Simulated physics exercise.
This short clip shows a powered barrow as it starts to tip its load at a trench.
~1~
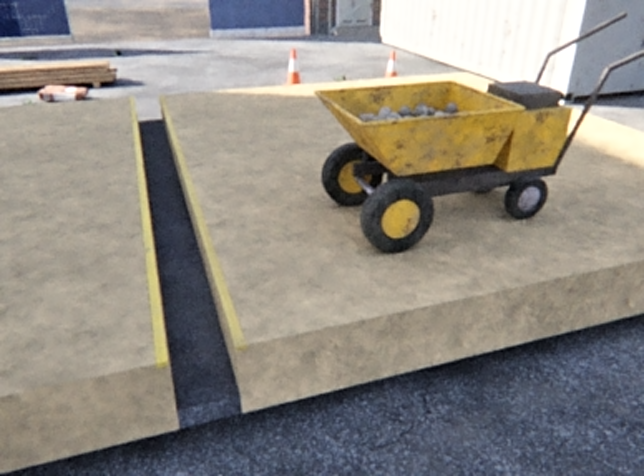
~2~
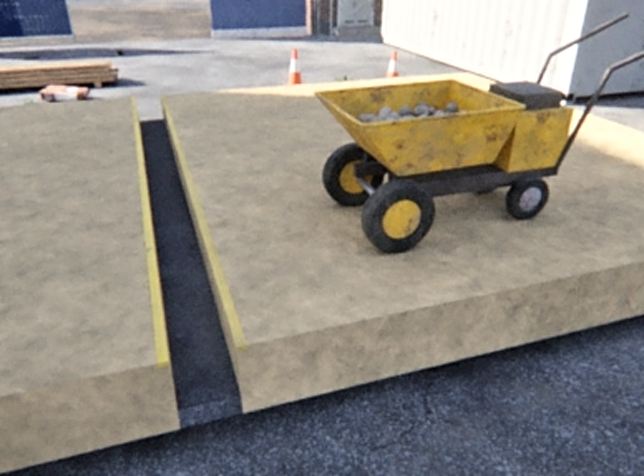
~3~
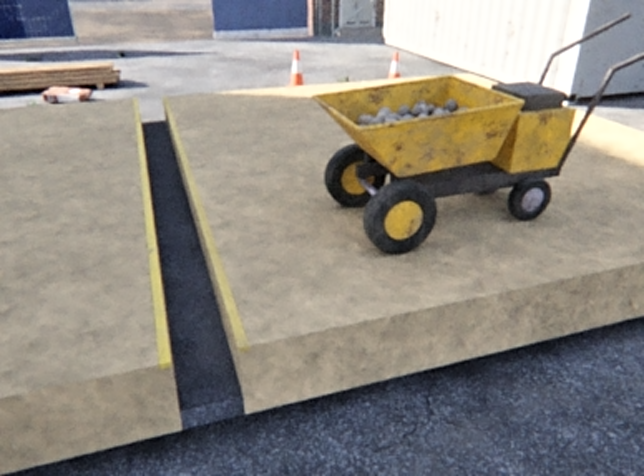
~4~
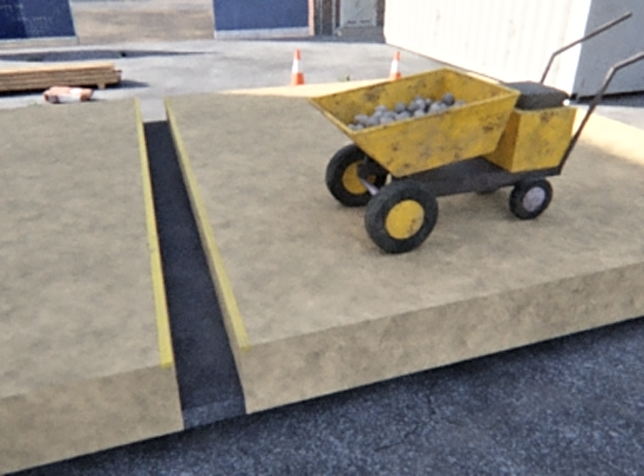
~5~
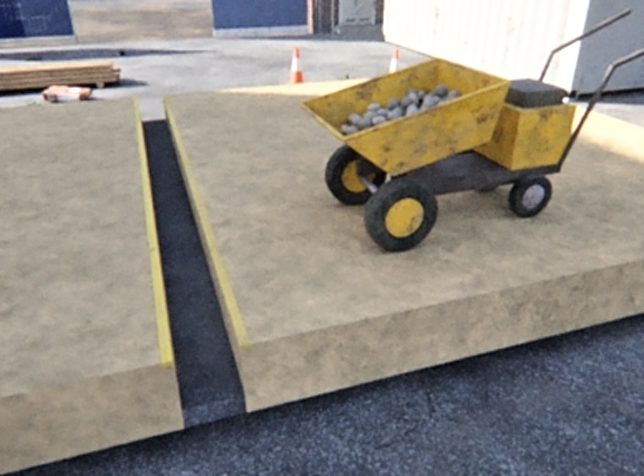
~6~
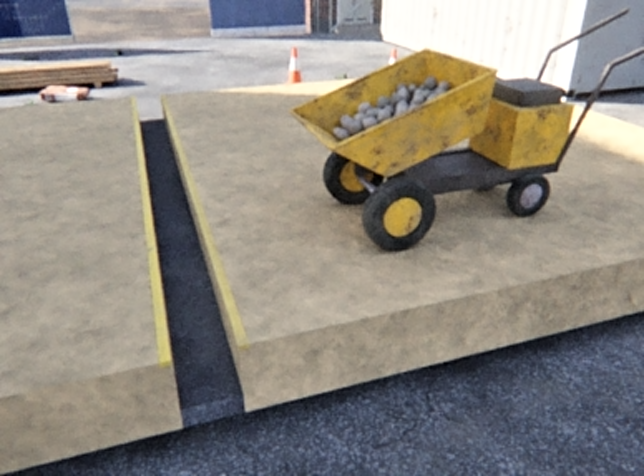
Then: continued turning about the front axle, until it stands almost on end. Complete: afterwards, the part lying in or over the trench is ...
... the minority.
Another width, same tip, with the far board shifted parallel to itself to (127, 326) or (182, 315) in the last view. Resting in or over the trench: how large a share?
Close to 10 per cent in the first, close to 10 per cent in the second.
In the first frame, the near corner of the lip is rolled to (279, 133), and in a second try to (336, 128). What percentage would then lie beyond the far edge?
0 % then 0 %.
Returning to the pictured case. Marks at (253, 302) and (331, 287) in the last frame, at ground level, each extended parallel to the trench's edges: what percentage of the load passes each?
About 30 percent, then about 70 percent.
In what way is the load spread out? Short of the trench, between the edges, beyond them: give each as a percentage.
Out of a hundred: Short 60; between 15; beyond 0.
Soon after the last picture, skip tipped steeply; all in the skip.
A little later, skip tipped steeply; about two thirds in the skip; about a quarter short of the trench; a stray few falling.
Later still, skip tipped right over; about a quarter in the skip; about half short of the trench; a small part in or heaped over the trench.
At rest, skip tipped right over; about a quarter in the skip; about half short of the trench; a small part in or heaped over the trench; none beyond it.
